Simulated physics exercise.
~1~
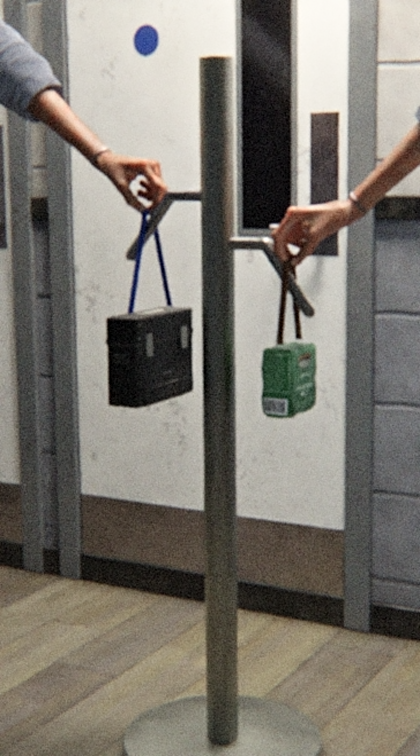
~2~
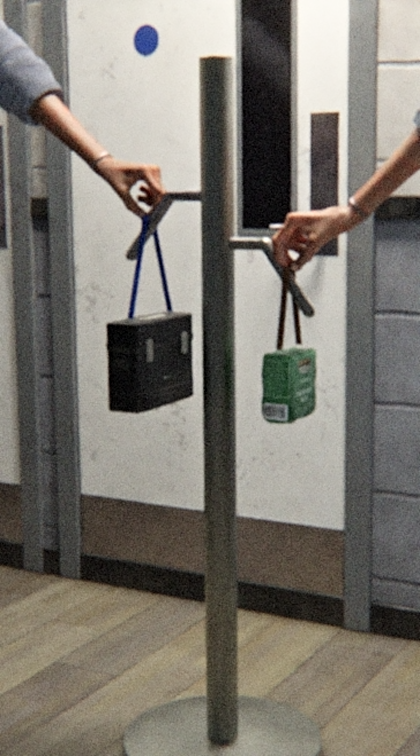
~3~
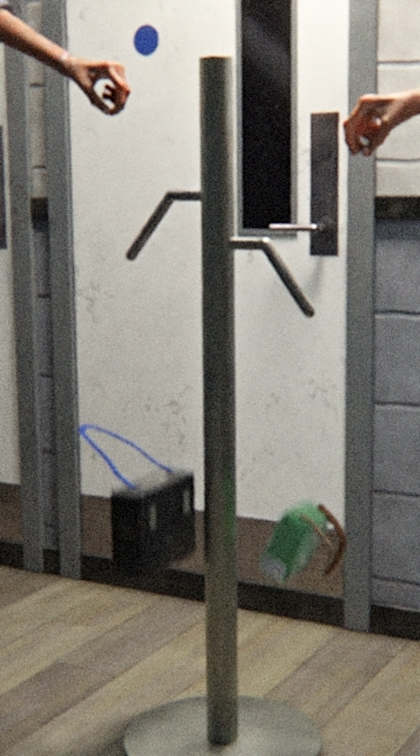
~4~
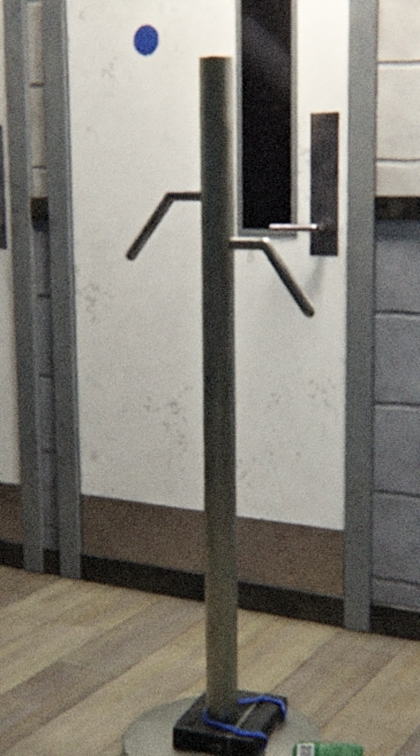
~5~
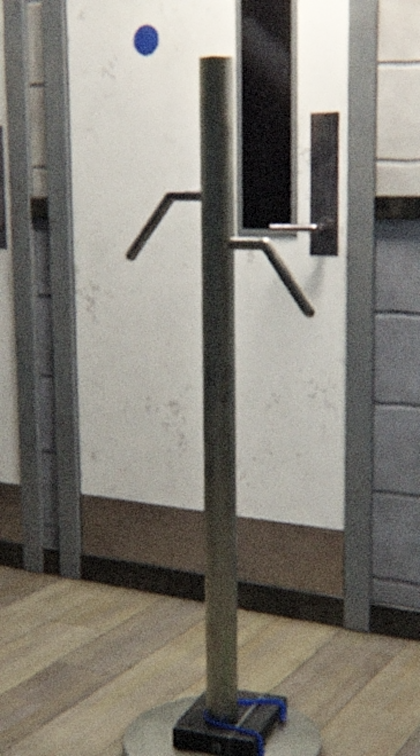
A black case on a blue cord and a green pouch on a dark strap are held by two hands at the left and right pegs of a grey metal stand. The still camera faces a pale door with a blue dot, set in a grey block wall above a wooden floor. The hands lower the items slightly, then let go and draw back. Both items drop past the downward-sloping pegs, the pouch tilting. The case ends lying at the stand's base with its cord on top, while the pouch lands to the right, then is out of view.
